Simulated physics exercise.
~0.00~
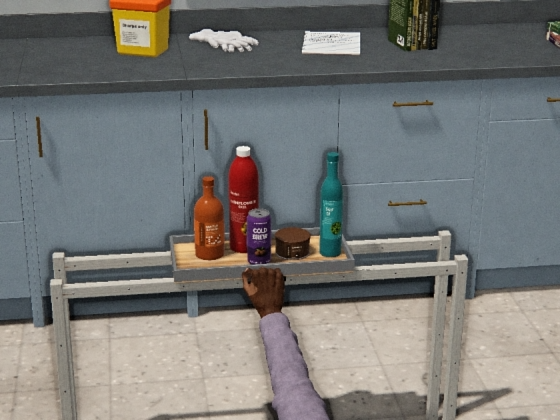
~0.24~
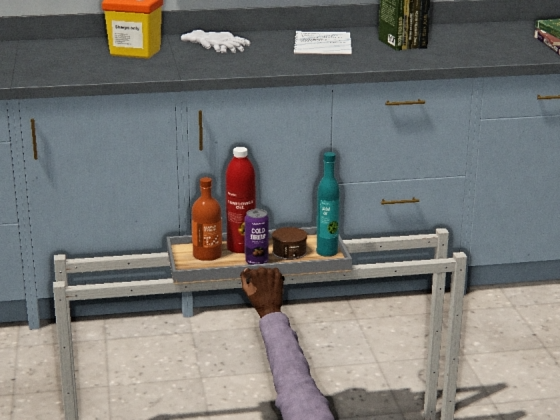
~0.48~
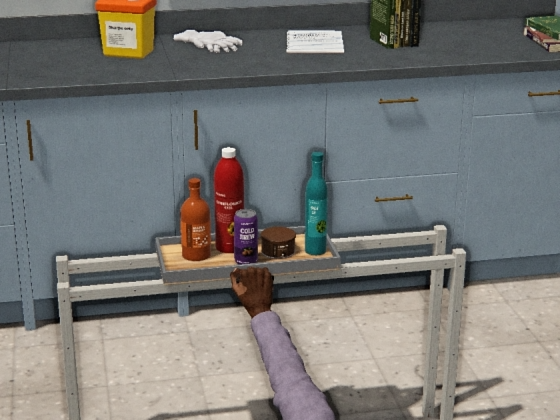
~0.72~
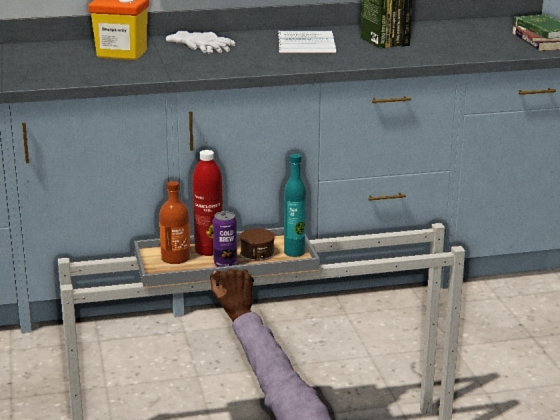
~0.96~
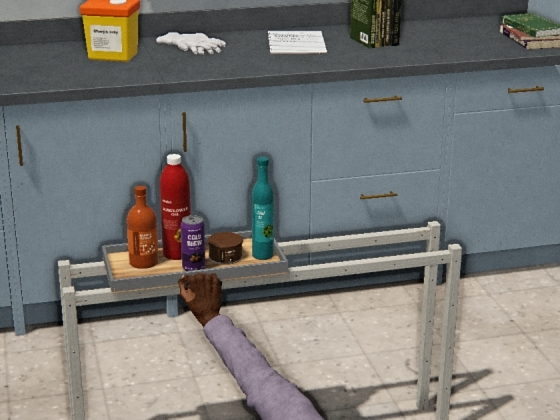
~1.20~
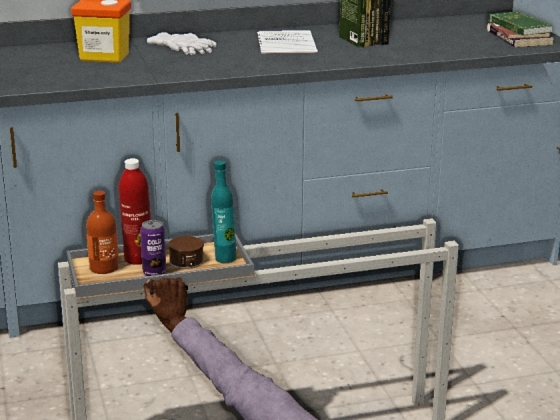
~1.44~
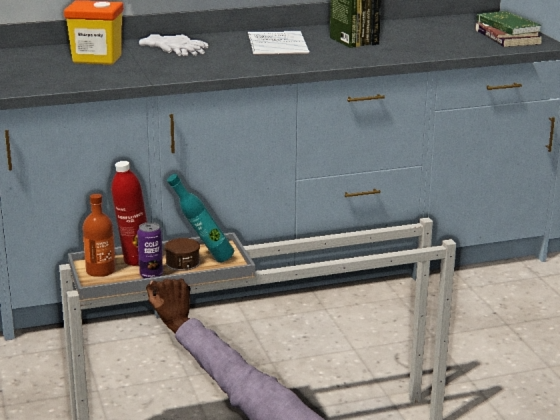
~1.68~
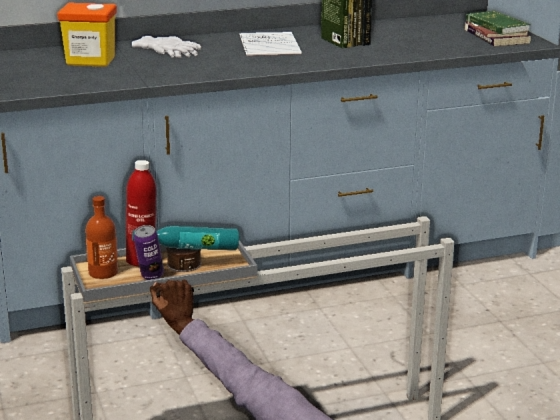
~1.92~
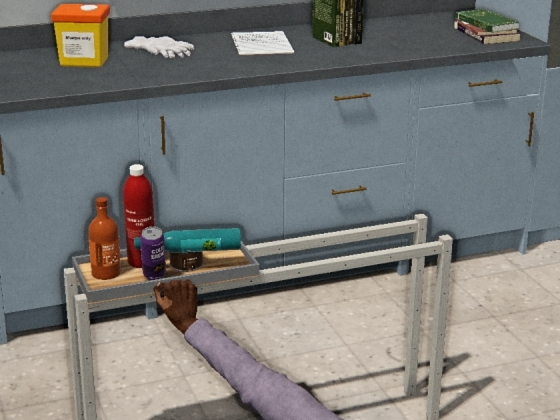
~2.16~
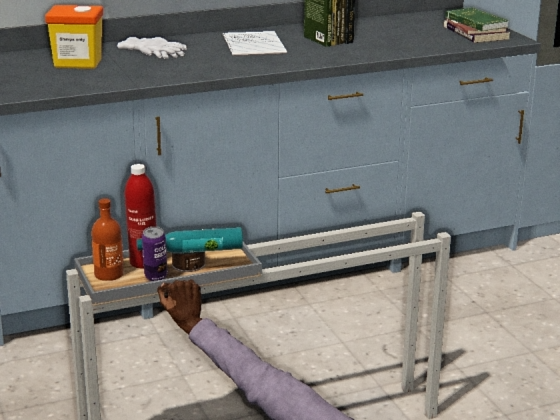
A turquoise bottle toppled onto its side when a hand slid a tray of bottles, a purple can and a brown tub left along a metal frame until it stopped, leaving the can tilted slightly while the orange and red bottles stayed standing.
